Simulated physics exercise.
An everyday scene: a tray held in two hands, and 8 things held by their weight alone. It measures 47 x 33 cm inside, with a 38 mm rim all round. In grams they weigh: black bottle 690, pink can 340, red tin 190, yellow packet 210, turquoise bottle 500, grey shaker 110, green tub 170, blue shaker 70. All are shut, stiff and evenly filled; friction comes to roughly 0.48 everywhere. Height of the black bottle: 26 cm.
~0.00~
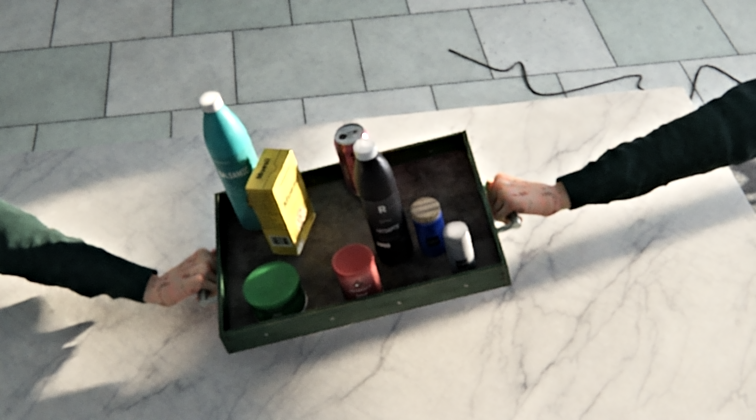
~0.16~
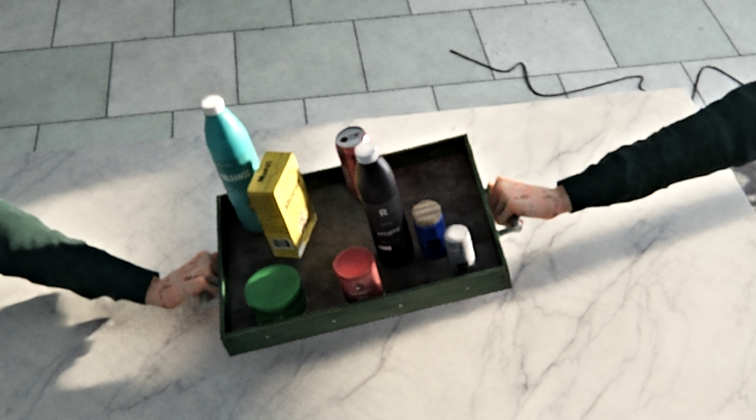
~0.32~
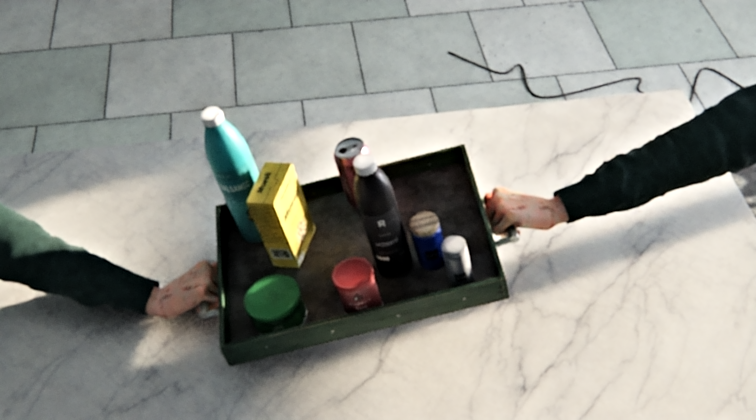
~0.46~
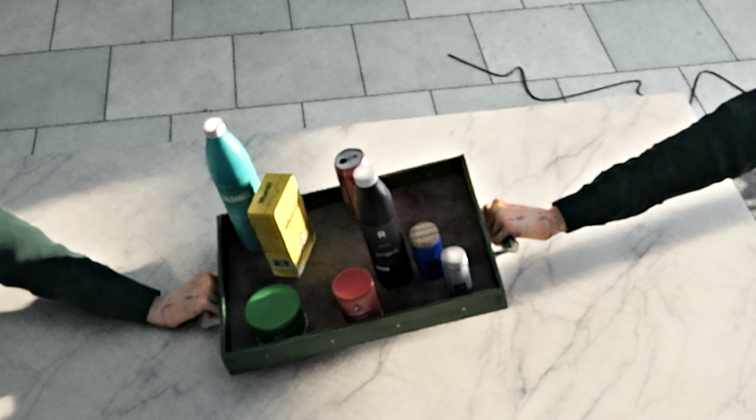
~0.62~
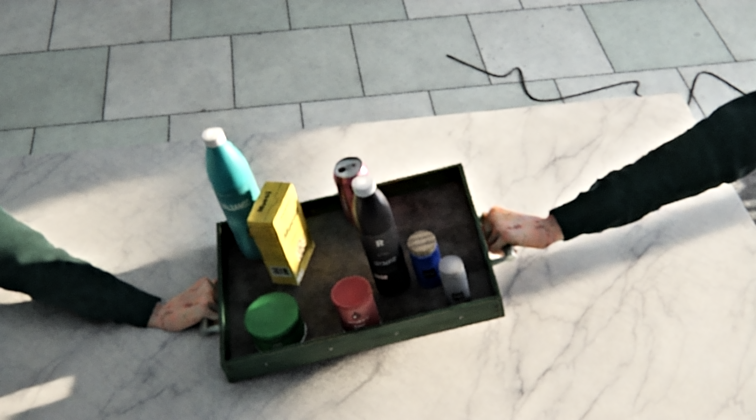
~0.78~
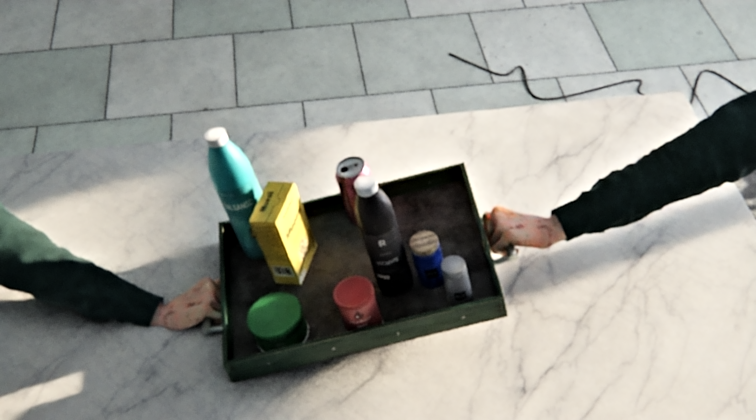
A dark green tray, gripped at either end by a hand in a dark sleeve, sits at a slant over a white marble table beside grey paving, seen from above. Inside, a turquoise bottle and yellow packet stand left, a green tub in front, a red tin and black bottle mid-tray, a can behind, blue and grey shakers right. The hands lower the tray slightly, its contents staying upright, while the view barely shifts.
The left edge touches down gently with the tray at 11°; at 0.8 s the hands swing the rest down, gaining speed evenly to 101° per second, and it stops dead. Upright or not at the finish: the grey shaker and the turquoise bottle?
The grey shaker keeps standing; the turquoise bottle keeps standing.
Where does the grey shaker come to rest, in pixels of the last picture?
Around (467, 312).
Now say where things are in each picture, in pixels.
In the first frame, left edge 7 cm above the table; grey shaker (459, 251); turquoise bottle (236, 161).
In the second frame, left edge 6 cm above the table; red tin (360, 280); yellow packet (283, 205).
In the third frame, left edge 4 cm above the table; green tub (276, 307); blue shaker (429, 241).
In the fourth frame, left edge 2 cm above the table; black bottle (381, 227).
In the fifth frame, left edge on the table, tray at 11°; red tin (357, 308); yellow packet (282, 234).
In the sixth frame, left edge on the table, tray at 11°; grey shaker (457, 283); turquoise bottle (240, 193).
Around 1.08 s, tray flat on the table.
Around 1.68 s, tray flat on the table; turquoise bottle tipped 3° against what carries it near (262, 195); black bottle tipped 7° against what carries it.
Finally (3.1 s), all 8 still in place (within 5 cm). In the last view, grey shaker near (467, 312), turquoise bottle near (258, 196).
